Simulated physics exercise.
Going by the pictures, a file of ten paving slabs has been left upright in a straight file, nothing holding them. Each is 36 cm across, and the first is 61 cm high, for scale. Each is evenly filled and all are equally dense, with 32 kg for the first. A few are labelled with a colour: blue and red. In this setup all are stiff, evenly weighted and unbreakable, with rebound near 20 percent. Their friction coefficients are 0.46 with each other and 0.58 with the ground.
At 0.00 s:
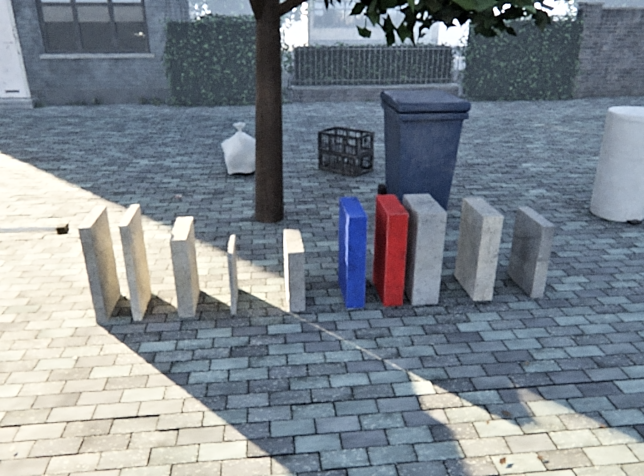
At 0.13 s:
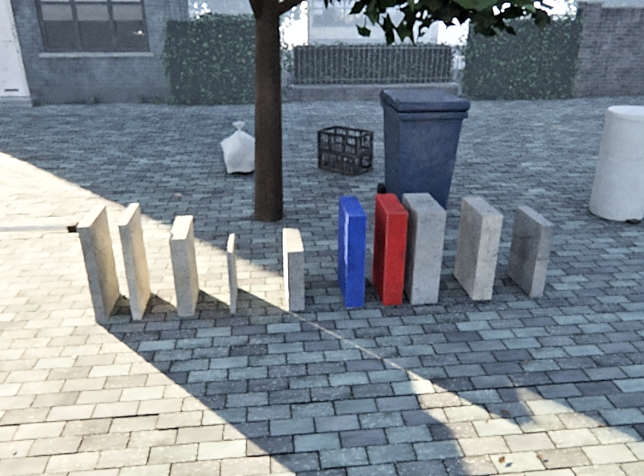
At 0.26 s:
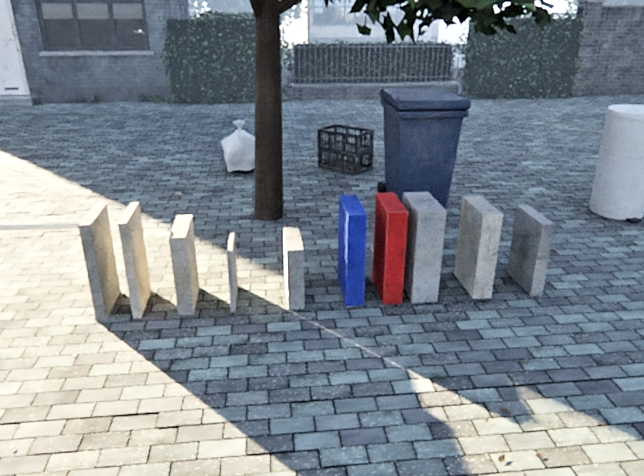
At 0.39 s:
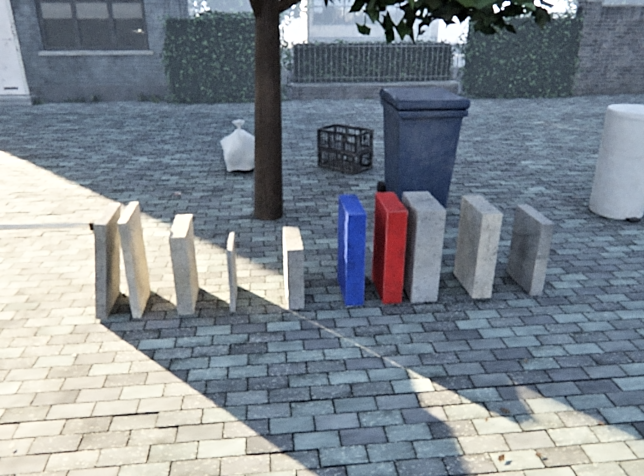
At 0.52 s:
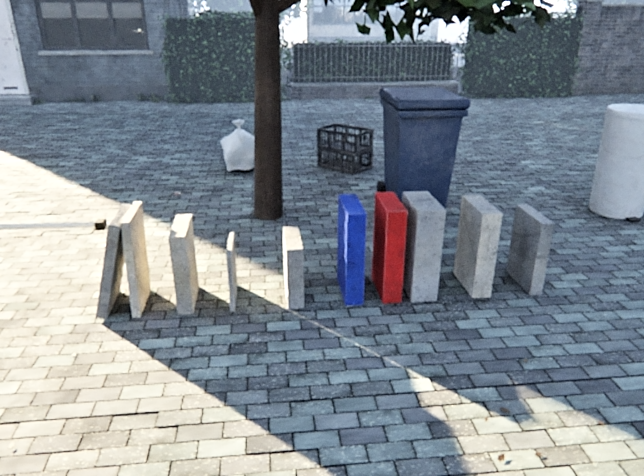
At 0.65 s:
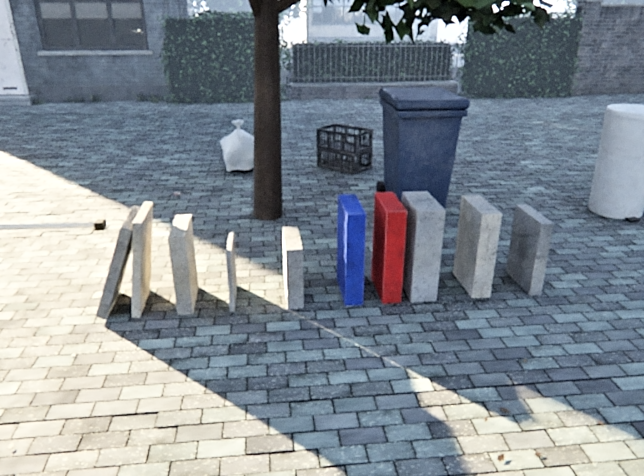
A thin pole slides in from the left toward a row of ten upright slabs, one blue and one red, standing on sunlit and shaded paving. It pushes the leftmost slab over to lean against the second, then halts as the second tilts slightly rightward while the others stay upright.
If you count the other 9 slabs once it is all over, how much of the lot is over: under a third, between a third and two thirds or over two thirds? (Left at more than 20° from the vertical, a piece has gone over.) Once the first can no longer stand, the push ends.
Counted that way, it is between a third and two thirds of them.
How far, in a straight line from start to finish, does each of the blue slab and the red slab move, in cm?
Distances: Blue 10, red 0 (cm).
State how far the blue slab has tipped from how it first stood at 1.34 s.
Around 0° from its start.
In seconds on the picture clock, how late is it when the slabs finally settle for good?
Settling time: Near 2.0 s.
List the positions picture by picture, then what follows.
In the first frame (we follow the side turned to the camera), pole end (60, 231) 12 cm from the first slab; red slab (396, 262); blue slab (357, 264); no other piece has moved.
In the second frame, pole end (71, 230) 58 mm from the first slab; red slab (395, 261).
In the third frame, pole end pushing; red slab (395, 260).
In the fourth frame, pole end (93, 227) pushing; red slab (395, 259); no other piece has moved.
In the fifth frame, pole end (98, 227) stopped; red slab (395, 259); no other piece has moved.
In the sixth frame, pole end (98, 227) stopped; red slab (394, 259); blue slab (355, 262); steepest lean 8°, the slab at (147, 259); one has shifted.
Around 0.92 s, 1 of the 9 other slabs over.
Around 1.16 s, 3 of the 9 other slabs over.
Finally (2.3 s), 4 of the 9 other slabs over; blue slab tipped 13°; red slab unmoved. That is 44 per cent. Five left standing. Seen by the last camera, middles, blue slab near (361, 248), red slab near (389, 247).
